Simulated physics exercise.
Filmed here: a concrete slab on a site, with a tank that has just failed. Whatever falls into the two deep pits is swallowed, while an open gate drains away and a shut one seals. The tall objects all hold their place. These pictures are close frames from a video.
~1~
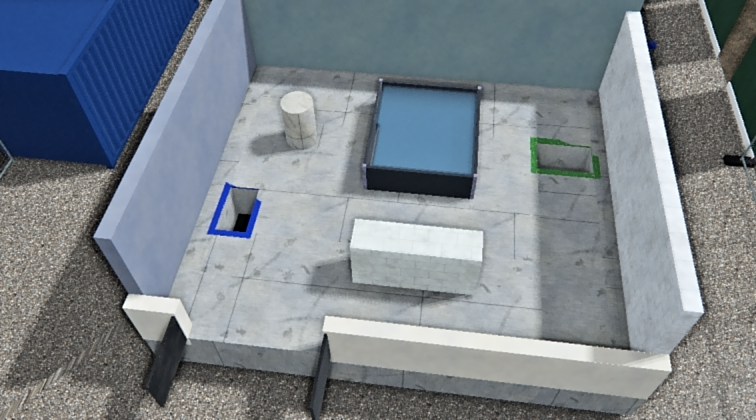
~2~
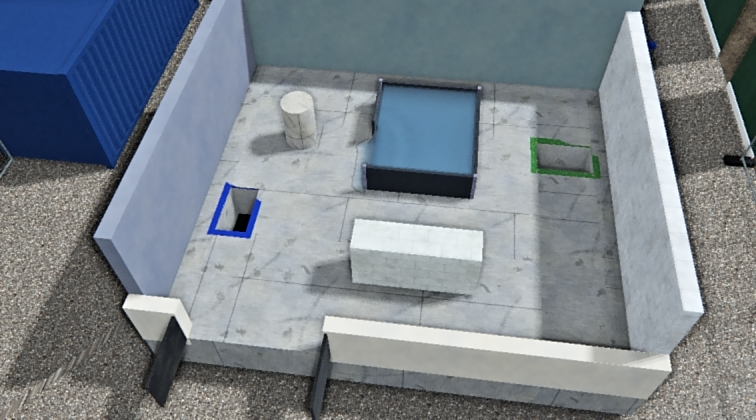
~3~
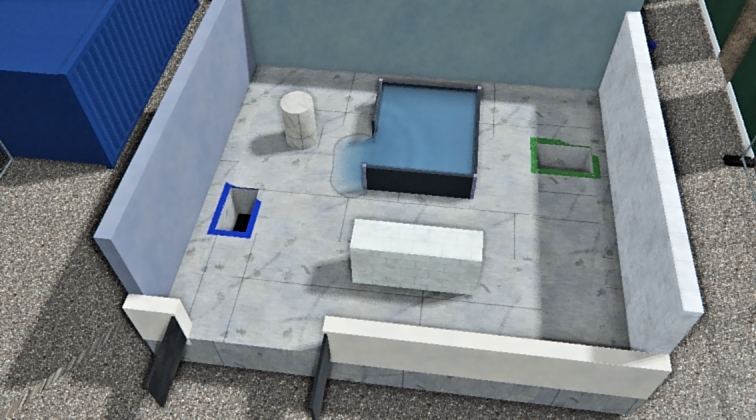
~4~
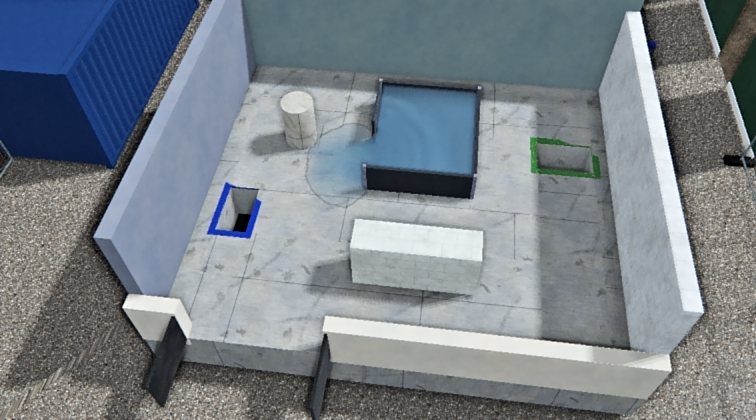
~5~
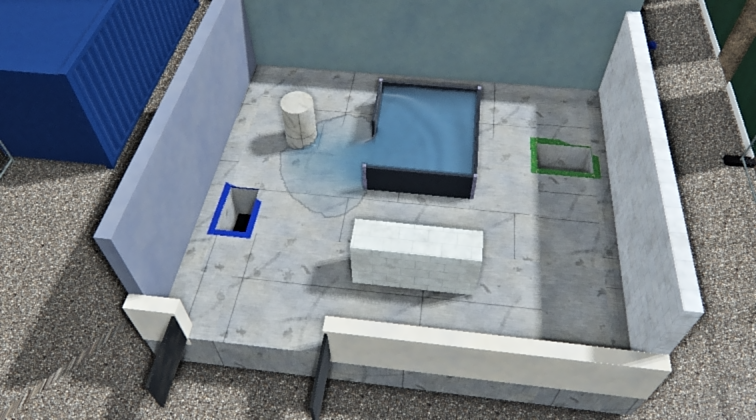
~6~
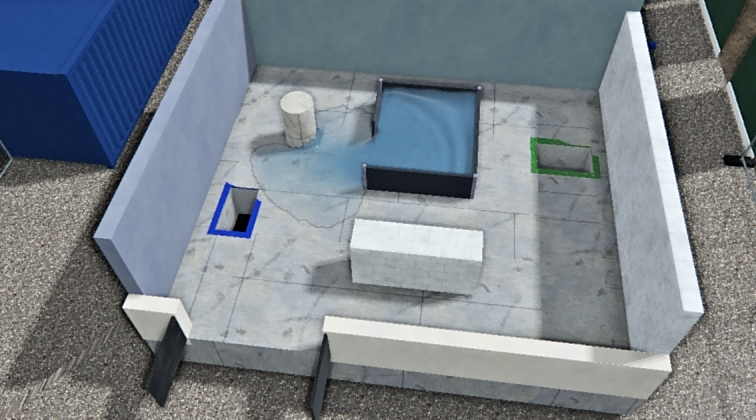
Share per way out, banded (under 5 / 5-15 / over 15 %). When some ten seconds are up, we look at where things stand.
The gate lies in the five-to-fifteen range. The green pit fails to reach five per cent. The blue pit passes fifteen per cent.
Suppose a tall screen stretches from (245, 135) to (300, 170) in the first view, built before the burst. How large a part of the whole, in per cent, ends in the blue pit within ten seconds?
Share, blue pit - 30 in a hundred.
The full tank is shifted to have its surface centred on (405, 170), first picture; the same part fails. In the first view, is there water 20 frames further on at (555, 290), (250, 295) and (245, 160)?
Spot 1 unwetted, spot 2 wetted, spot 3 wetted.
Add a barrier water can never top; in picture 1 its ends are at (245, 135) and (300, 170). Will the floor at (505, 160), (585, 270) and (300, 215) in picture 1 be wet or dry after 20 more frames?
Spared; spared; swamped.
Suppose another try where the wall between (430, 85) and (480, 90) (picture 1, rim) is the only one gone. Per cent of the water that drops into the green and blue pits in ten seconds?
The green pit gets 30 per cent and the blue pit 8 per cent.
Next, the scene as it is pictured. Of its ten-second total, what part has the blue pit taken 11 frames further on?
That share would be near 20 %.
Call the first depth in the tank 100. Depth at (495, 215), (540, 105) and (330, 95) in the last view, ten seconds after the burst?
In order: Roughly 0, 4 and 8 in a hundred.
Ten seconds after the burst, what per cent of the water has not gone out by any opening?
Around 50 parts in a hundred.
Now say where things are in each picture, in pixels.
The first picture shows the water tank at (425, 128) is whole and still.
In the second picture, the front is at (360, 189), out from the gap at (371, 159).
In the third picture, the front is at (338, 186), out from the gap at (371, 159).
In the fourth picture, water pours out at (371, 160) and has run to (316, 144).
In the fifth picture, the front is at (286, 153), out from the gap at (371, 159).
In the sixth picture, water pours out at (371, 159) and has run to (256, 159).
A moment on, water covers 15 % of the floor; the gate 0 %, the green pit 0 %, the blue pit 2 %.
Next, water covers 30 % of the floor; the gate 0 %, the green pit 0 %, the blue pit 8 %.
Then, water covers 35 % of the floor; the gate 1 %, the green pit 0 %, the blue pit 17 %.
Later, water covers 45 % of the floor; the gate 5 %, the green pit 0 %, the blue pit 28 %.
In the end, water covers 55 % of the floor; the gate 10 %, the green pit 0 %, the blue pit 39 %.
